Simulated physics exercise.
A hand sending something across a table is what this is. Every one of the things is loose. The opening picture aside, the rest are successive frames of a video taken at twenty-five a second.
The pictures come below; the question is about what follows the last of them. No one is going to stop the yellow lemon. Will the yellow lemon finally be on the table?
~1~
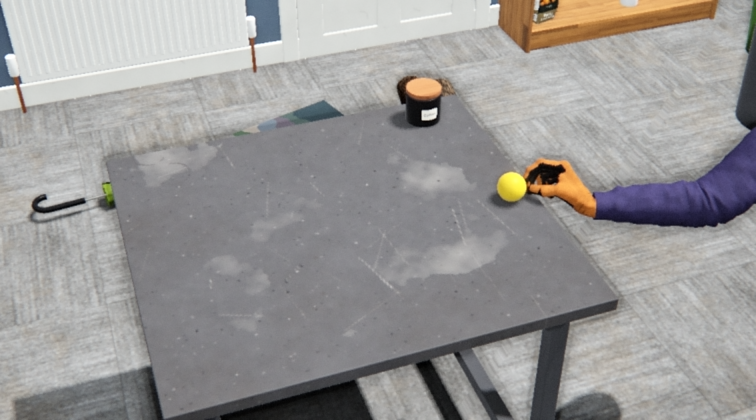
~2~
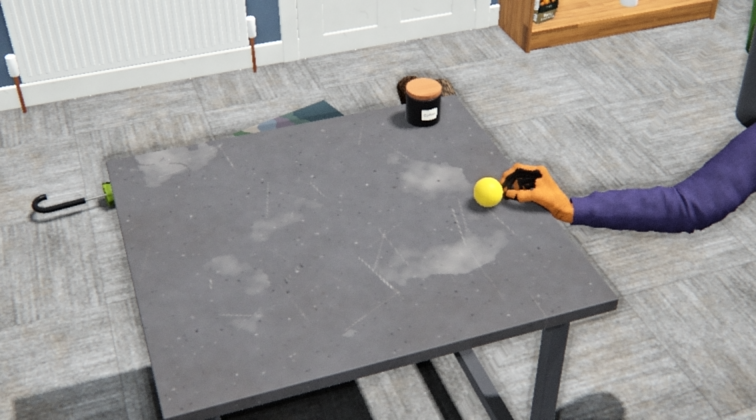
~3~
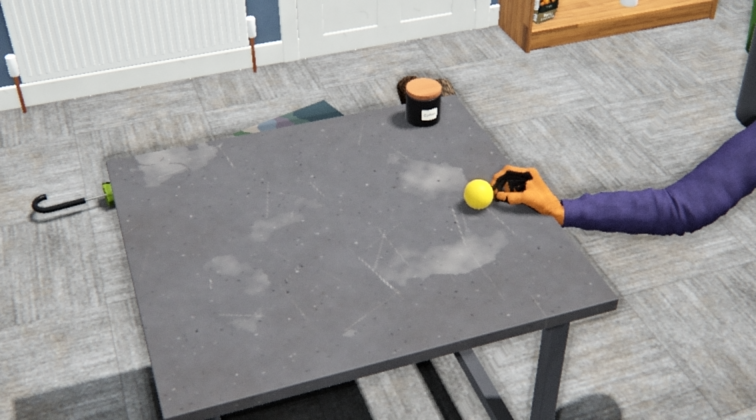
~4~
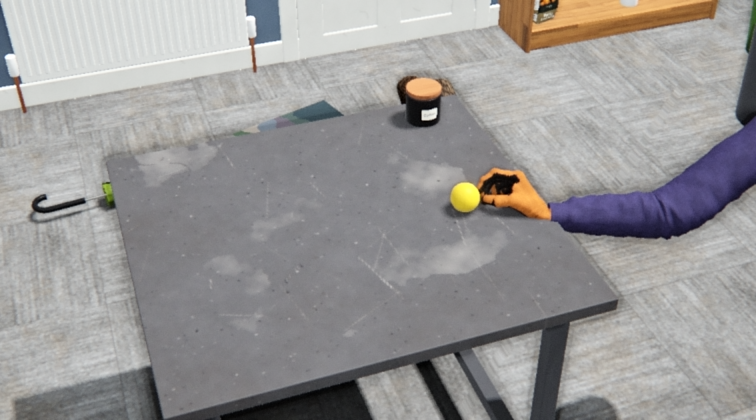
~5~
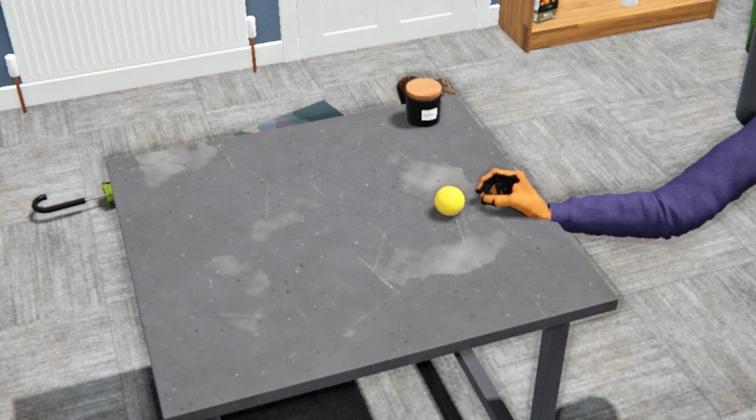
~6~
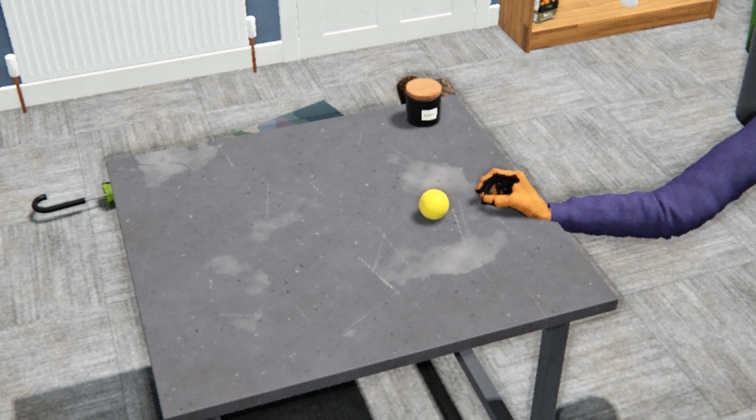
No, it ends off the table.
Then, 0.40 s on from there, yellow lemon shifted well along near (277, 239).
Then, 0.90 s on from there, yellow lemon now off the table.
In the end, off the table, yellow lemon.
